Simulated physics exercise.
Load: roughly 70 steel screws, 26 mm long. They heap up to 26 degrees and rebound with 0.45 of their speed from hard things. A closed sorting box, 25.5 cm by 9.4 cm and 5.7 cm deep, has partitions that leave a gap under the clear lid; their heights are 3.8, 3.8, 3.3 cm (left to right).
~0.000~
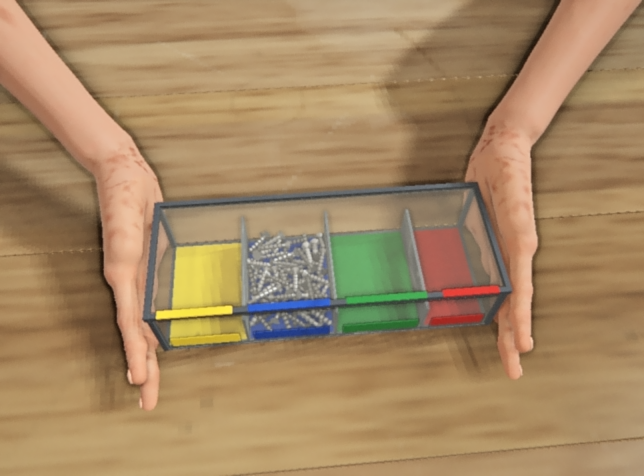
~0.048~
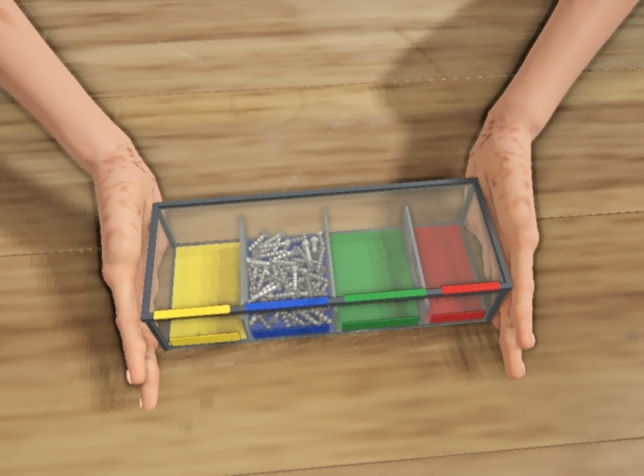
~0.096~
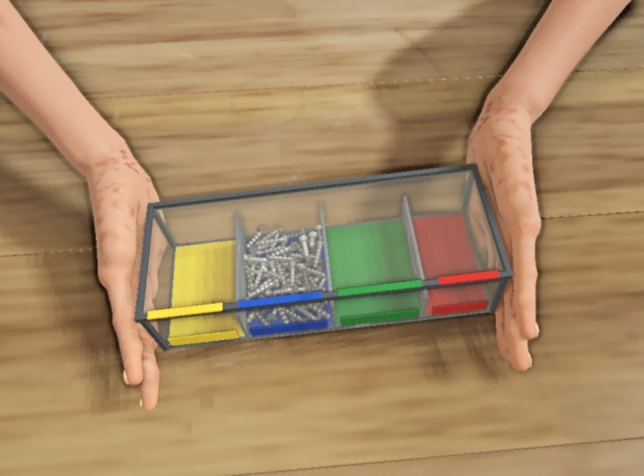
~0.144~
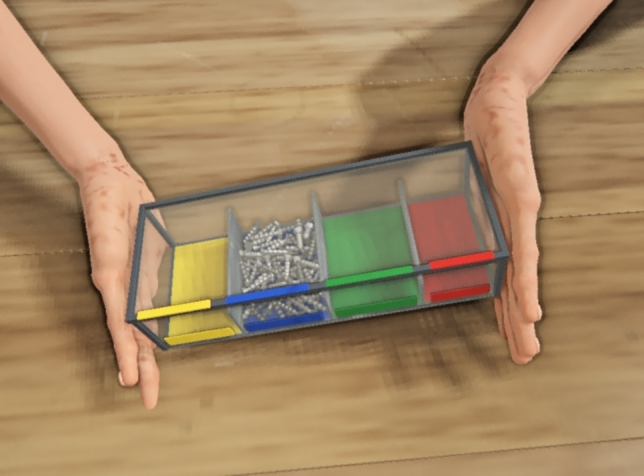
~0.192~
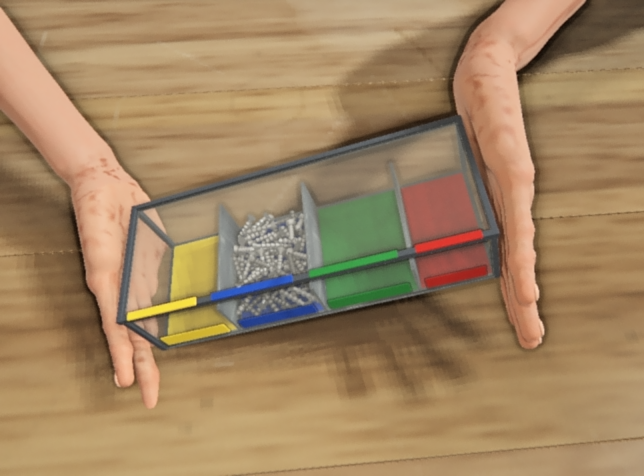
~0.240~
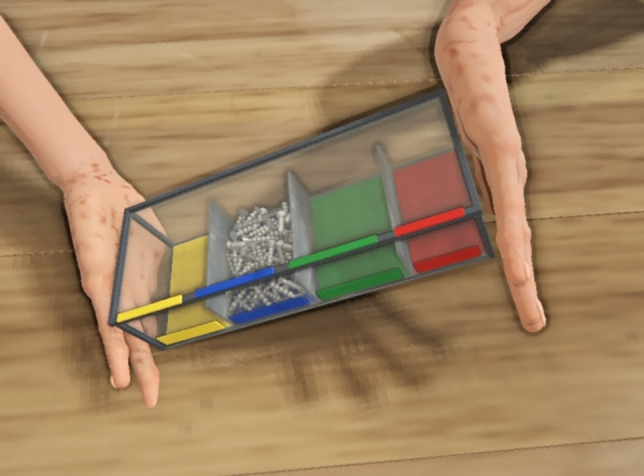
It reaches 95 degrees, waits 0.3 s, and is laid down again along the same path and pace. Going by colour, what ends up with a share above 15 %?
Red compartment: No; blue compartment: Yes; green compartment: No; yellow compartment: Yes.
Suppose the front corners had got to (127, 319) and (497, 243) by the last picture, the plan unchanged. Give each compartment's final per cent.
Red 0, blue 50, green 0, yellow 50.
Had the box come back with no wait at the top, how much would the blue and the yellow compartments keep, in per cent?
Then: Blue 50, yellow 50.
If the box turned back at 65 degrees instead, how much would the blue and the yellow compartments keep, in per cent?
Blue 95; yellow 5.
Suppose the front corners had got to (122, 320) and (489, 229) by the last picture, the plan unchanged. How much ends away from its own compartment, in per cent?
Then about 45 per cent.
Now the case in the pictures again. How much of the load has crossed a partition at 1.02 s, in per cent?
Some 40 per cent.
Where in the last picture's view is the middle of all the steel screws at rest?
Around (214, 281).
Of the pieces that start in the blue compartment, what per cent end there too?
About 50 per cent.
Then, at 1.02 s, tilt 95 degrees; blue 60 %, yellow 40 %.
After 1.53 s, tilt 50 degrees; blue 50 %, yellow 50 %.
After 2.12 s, tilt 0 degrees; blue 50 %, yellow 50 %.
At rest (2.4 s), red 0 %, blue 50 %, green 0 %, yellow 50 %.
